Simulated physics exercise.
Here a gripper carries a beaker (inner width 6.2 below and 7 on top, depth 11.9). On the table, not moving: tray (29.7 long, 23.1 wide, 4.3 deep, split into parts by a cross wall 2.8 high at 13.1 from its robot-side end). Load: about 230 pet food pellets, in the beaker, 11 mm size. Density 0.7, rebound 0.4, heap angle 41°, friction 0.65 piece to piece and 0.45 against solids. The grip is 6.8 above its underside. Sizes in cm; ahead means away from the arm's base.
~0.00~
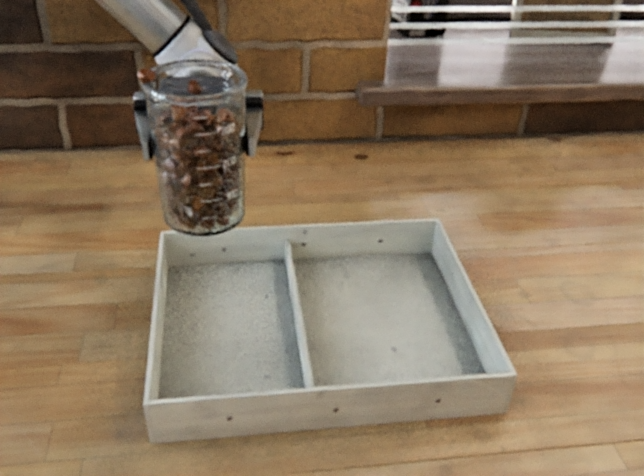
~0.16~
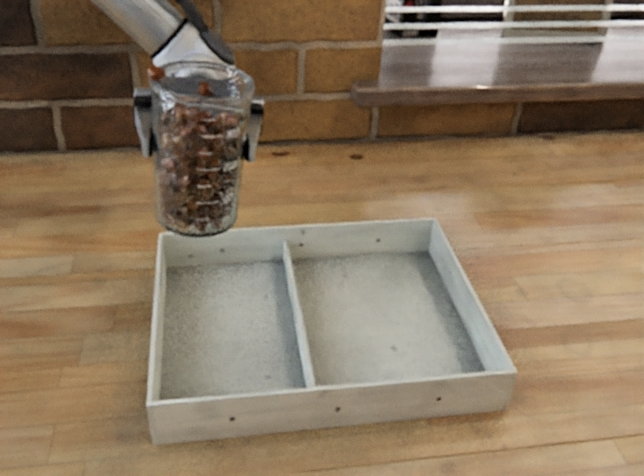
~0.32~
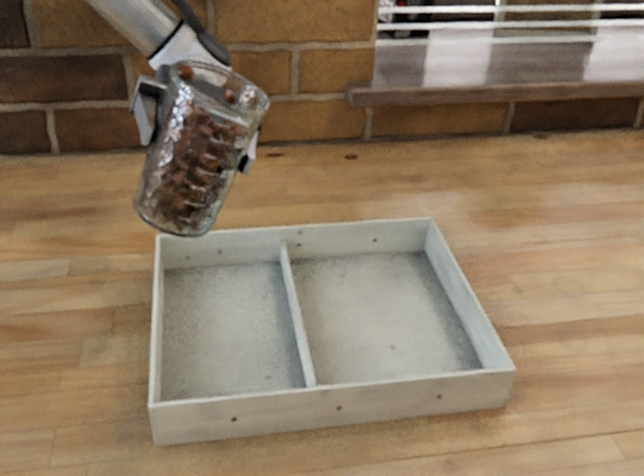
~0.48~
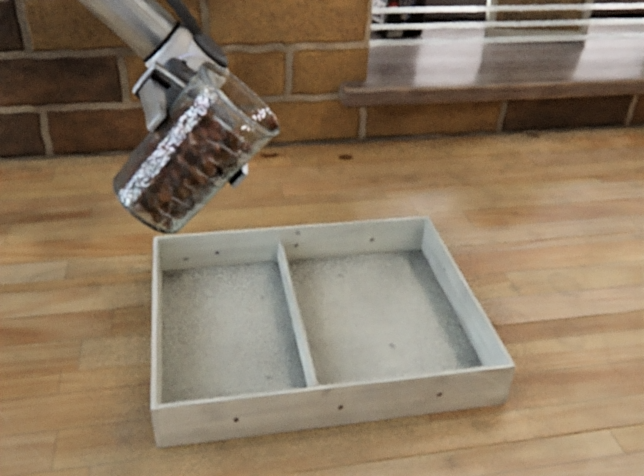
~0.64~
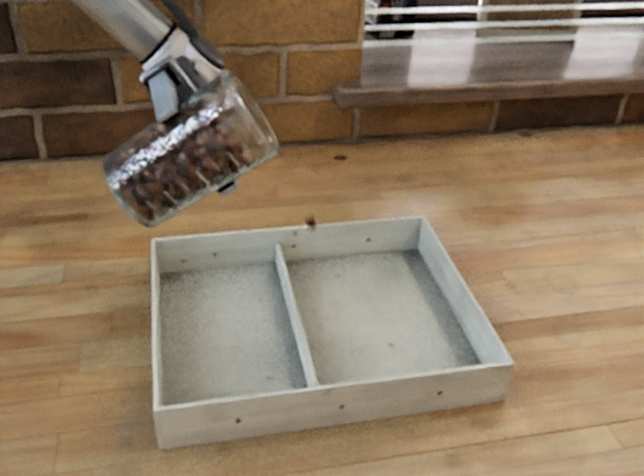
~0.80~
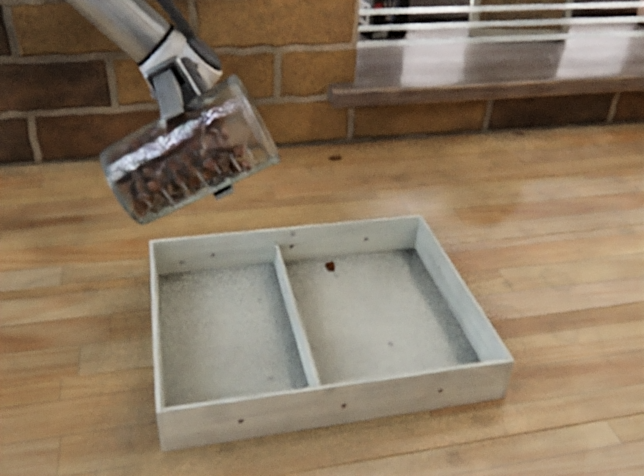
On a wooden surface by a brick wall, a gripper tilted a clear beaker of brown pellets over to the right above a divided tray, and one pellet dropped into the tray's right part.
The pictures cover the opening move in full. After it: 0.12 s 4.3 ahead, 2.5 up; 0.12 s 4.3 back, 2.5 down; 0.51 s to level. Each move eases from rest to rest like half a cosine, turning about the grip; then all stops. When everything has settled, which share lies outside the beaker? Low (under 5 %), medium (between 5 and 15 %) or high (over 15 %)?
Outside the beaker the share is high, over 15 %.
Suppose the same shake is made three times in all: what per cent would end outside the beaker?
In that case some 40 per cent.
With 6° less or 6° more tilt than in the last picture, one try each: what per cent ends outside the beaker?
About 15 and 30 per cent.
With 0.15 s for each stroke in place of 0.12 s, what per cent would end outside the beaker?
In that case some 10 per cent.
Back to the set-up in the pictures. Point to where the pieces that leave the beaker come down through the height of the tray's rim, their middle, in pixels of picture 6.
Near (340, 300).
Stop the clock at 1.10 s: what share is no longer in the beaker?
Some 20 per cent.
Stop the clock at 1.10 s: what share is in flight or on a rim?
Roughly 20 per cent.
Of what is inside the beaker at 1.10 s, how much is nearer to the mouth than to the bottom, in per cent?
About 40 per cent.
After 1.10 s, tilted 62° forward, highest piece 22 above the table; 179 in the beaker, 2 in the far-side part, 46 in flight or on a rim.
After 1.40 s, tilted 13° forward, highest piece 25 above the table; 178 in the beaker, 43 in the far-side part, 6 in the robot-side part.
After 1.75 s, level, highest piece 24 above the table; 178 in the beaker, 43 in the far-side part, 6 in the robot-side part.
After 2.80 s, level, highest piece 24 above the table; 178 in the beaker, 43 in the far-side part, 6 in the robot-side part.
At rest, 178 in the beaker, 43 in the far-side part, 6 in the robot-side part. That is 22 % outside the beaker.
